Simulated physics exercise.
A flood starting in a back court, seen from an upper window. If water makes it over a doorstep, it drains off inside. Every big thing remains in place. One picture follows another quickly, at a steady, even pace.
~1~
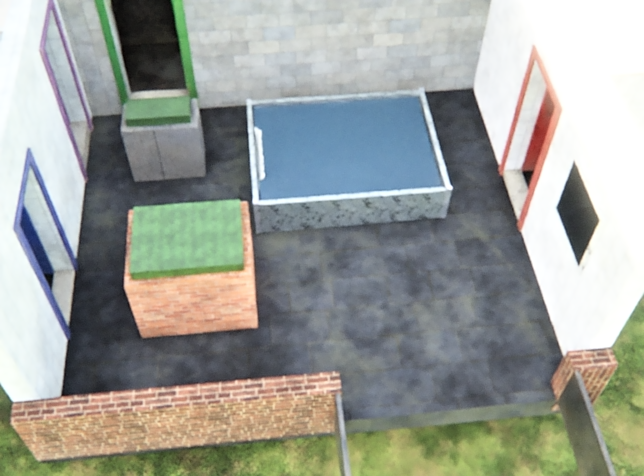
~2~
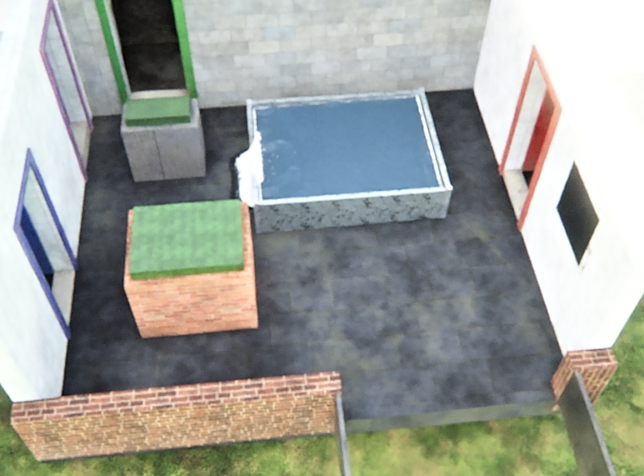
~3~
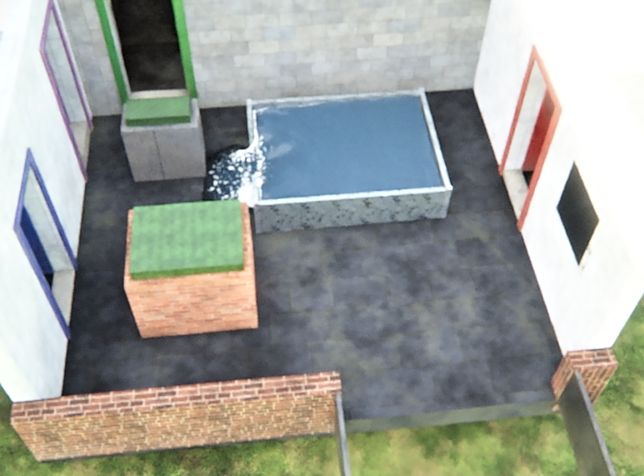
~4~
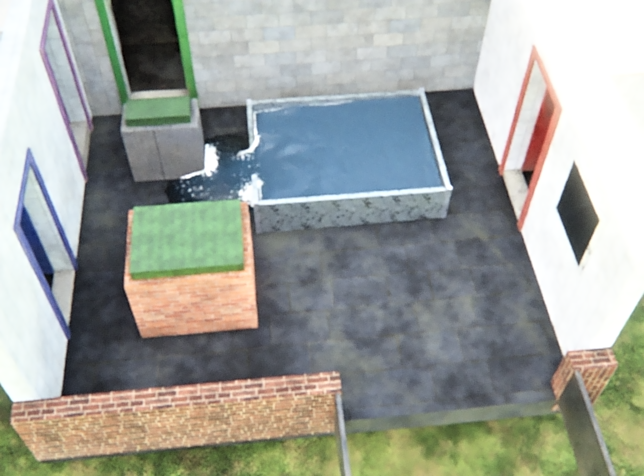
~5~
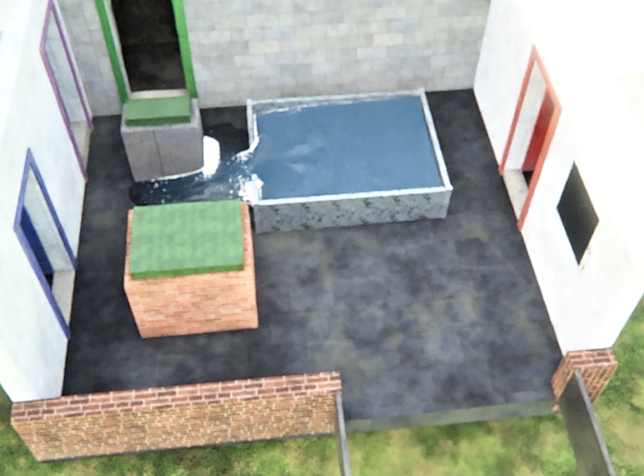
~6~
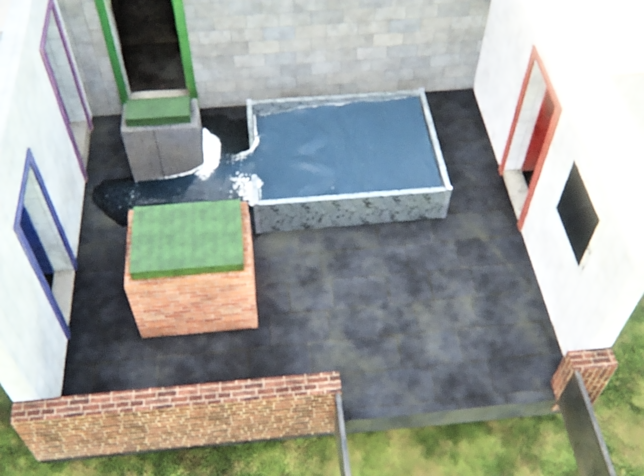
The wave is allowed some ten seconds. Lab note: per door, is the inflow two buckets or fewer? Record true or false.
Purple door true; blue door false; red door true; green door true.
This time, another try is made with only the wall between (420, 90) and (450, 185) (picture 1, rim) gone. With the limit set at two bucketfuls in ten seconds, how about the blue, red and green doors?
Note - blue door comes in lower; red door breaks the threshold; green door comes in lower.
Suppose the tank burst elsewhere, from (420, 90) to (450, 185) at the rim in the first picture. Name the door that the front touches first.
The one in red.
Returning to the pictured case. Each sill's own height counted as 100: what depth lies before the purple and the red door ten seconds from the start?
In turn 50 and 20 per cent.
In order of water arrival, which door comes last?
Answer - the one in red.
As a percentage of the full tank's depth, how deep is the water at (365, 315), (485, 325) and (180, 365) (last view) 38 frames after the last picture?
Some 6, 2 and 6 in a hundred.
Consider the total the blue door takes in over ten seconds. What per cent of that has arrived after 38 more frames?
About 80 per cent.
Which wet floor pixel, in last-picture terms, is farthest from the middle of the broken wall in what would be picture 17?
Best guess: Near (58, 429).
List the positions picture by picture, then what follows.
The first picture shows the water tank at (344, 147) is whole and still.
In the second picture, the front is at (242, 155), out from the gap at (256, 171).
In the third picture, the front is at (209, 164), out from the gap at (256, 172).
In the fourth picture, water pours out at (256, 171) and has run to a hidden place.
In the fifth picture, water pours out at (256, 171) and has run to (136, 194).
In the sixth picture, water pours out at (256, 170) and has run to (101, 200).
A moment on, water covers 20 % of the floor; the purple door wet at the sill, nothing in, the blue door not reached, the red door not reached, the green door wet at the sill, nothing in.
Next, water covers 35 % of the floor; the purple door wet at the sill, nothing in, the blue door under two buckets in, the red door not reached, the green door wet at the sill, nothing in.
Then, water covers 45 % of the floor; the purple door wet at the sill, nothing in, the blue door over two buckets in, the red door not reached, the green door wet at the sill, nothing in.
Later, water covers 80 % of the floor; the purple door wet at the sill, nothing in, the blue door far over two buckets in, the red door wet at the sill, nothing in, the green door wet at the sill, nothing in.
In the end, water covers 95 % of the floor; the purple door wet at the sill, nothing in, the blue door far over two buckets in, the red door wet at the sill, nothing in, the green door wet at the sill, nothing in.
